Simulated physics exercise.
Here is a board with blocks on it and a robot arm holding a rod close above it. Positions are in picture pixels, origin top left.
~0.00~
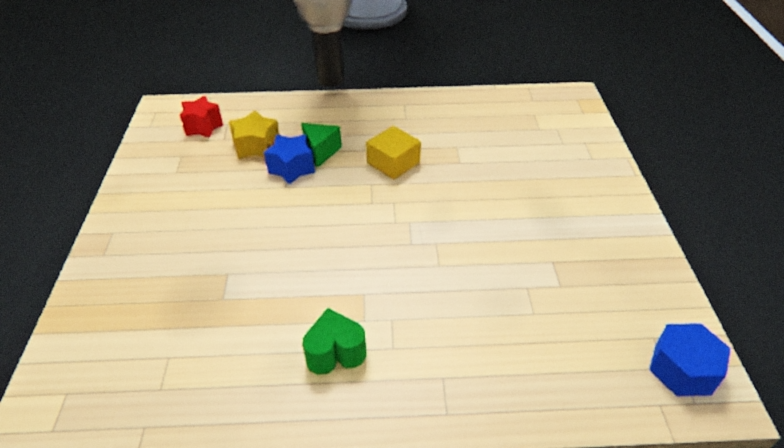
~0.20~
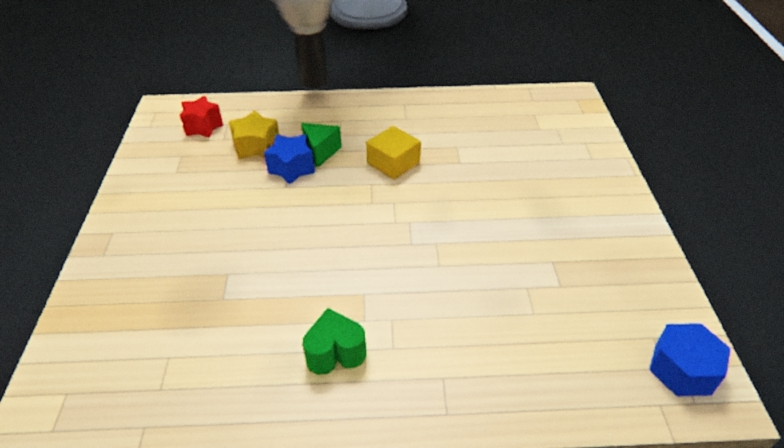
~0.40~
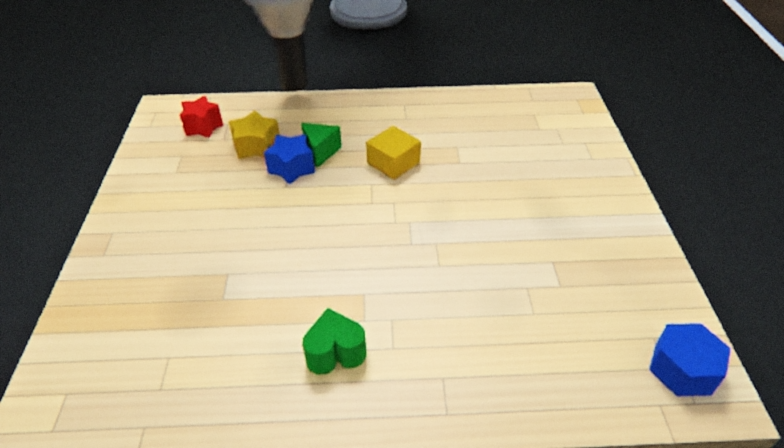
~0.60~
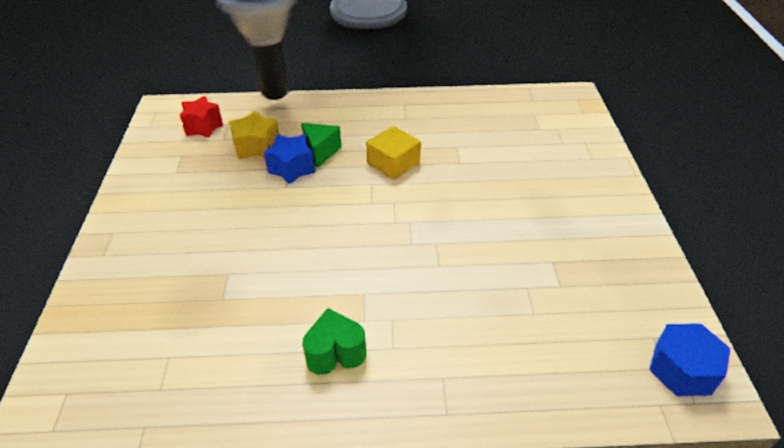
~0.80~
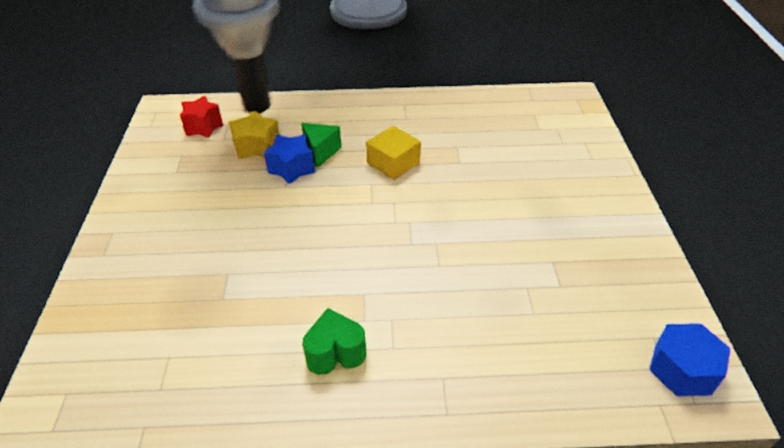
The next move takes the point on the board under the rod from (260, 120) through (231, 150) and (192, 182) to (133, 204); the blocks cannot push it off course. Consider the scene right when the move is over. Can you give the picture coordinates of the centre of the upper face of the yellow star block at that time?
Expect it around (237, 157).
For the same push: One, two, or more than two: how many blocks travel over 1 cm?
In total, one block gets moved by over 1 cm.
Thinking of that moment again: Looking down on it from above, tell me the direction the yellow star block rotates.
That block twists counter-clockwise.
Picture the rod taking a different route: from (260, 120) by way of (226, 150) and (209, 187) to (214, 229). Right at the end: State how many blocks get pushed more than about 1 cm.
Only one block.
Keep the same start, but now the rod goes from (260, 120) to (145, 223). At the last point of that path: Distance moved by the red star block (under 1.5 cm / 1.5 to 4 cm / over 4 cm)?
Less than 1.5 cm.
On the path given first. One third of the way, rod (227, 136); yellow star block (244, 149), turned 45° anticlockwise; blue star block (290, 148).
Two thirds of the way, rod (187, 167); yellow star block (237, 157), turned 95° anticlockwise; blue star block (290, 148).
At the end, rod (127, 190); red star block unmoved; yellow star block (237, 157), turned 95° anticlockwise; blue star block (290, 148).
